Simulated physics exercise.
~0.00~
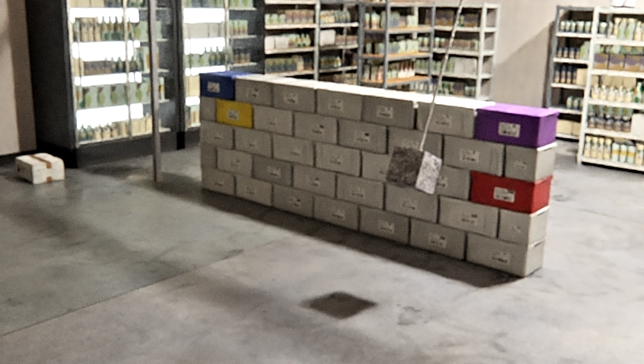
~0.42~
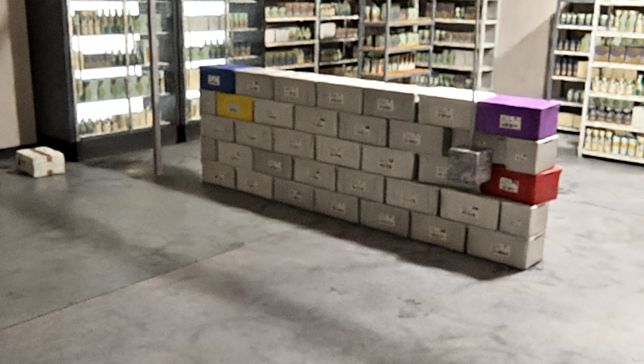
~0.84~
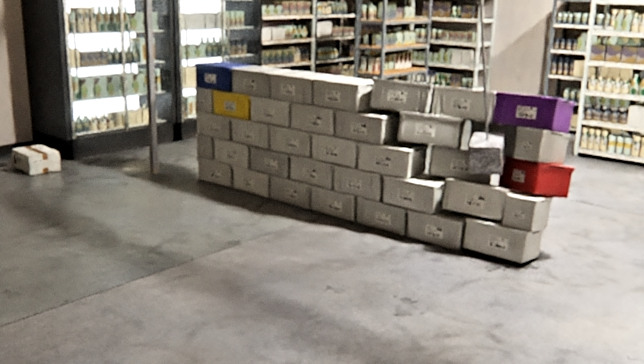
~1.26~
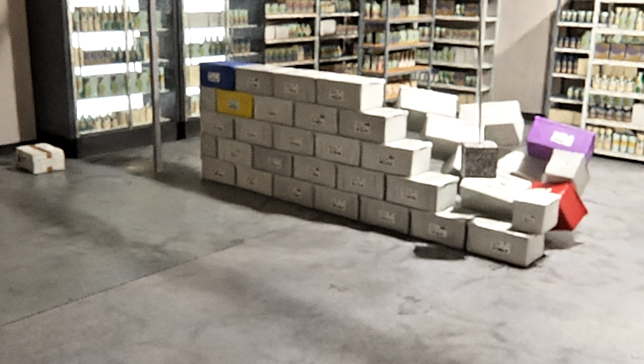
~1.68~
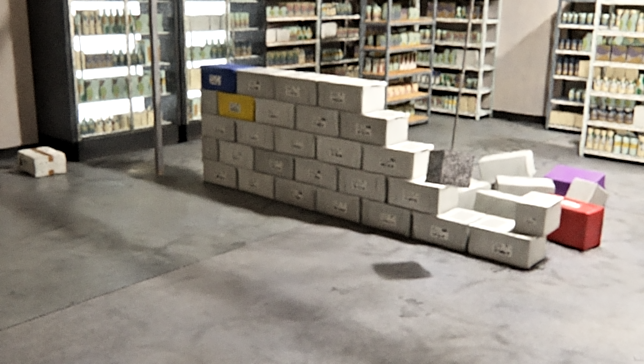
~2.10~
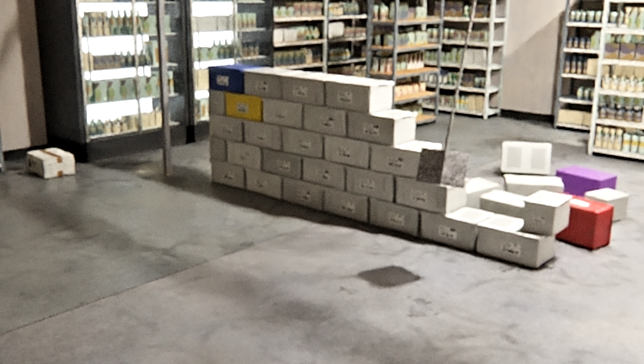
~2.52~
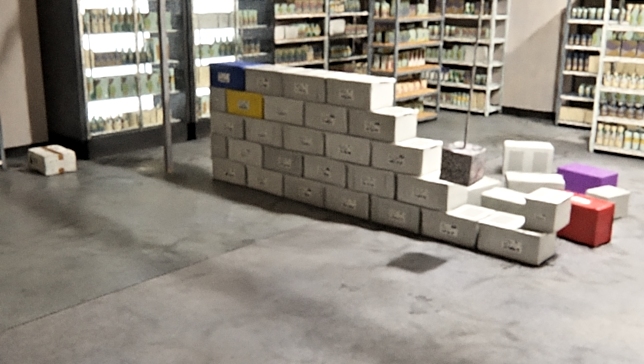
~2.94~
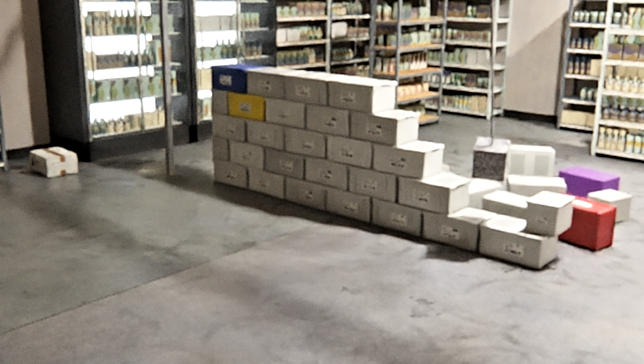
In a storeroom, a swinging block knocks down the wall's right end, leaving the left standing.
